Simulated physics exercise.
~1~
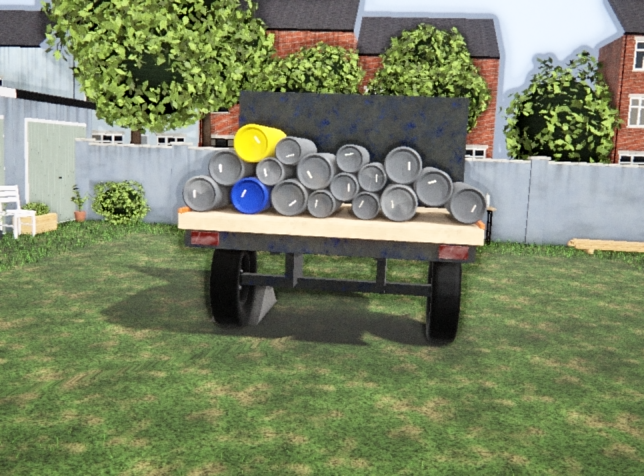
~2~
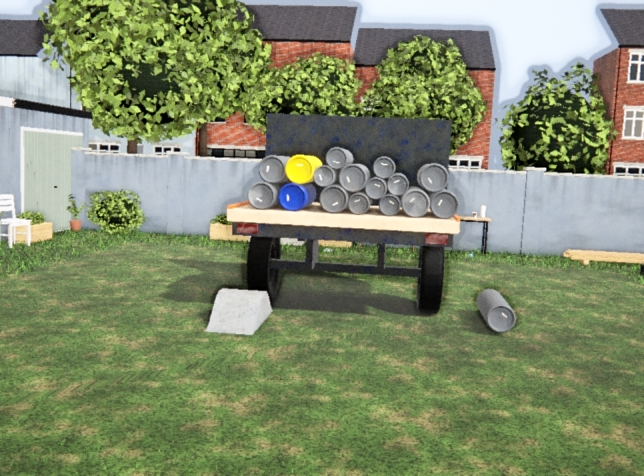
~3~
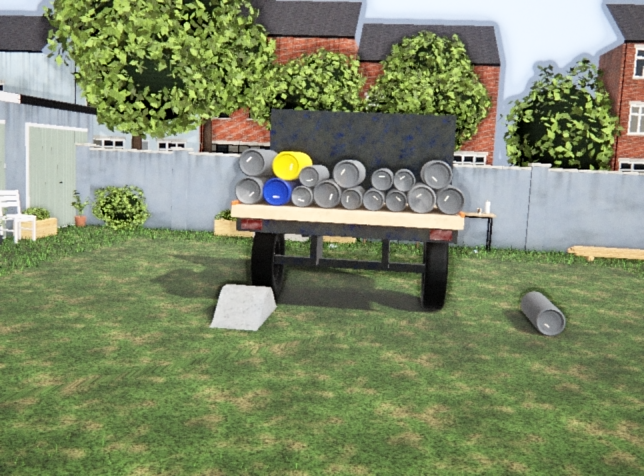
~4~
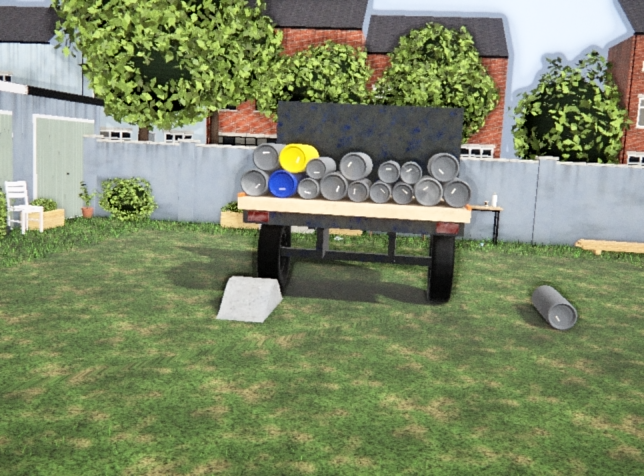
The clip opens on a flat trailer standing on a lawn, its unstrapped load of grey cylinders stacked with a yellow one high on the left and a blue one on the deck. The trailer crawls away over a pale wedge with one wheel only, then drops back level. The pile shifts, the yellow cylinder settles lower, and one grey cylinder comes off onto the grass at the right. The fallen cylinder rolls a little farther right while the load shuffles back leftward. Finally the trailer stands still, with yellow resting on others and blue still on the deck.
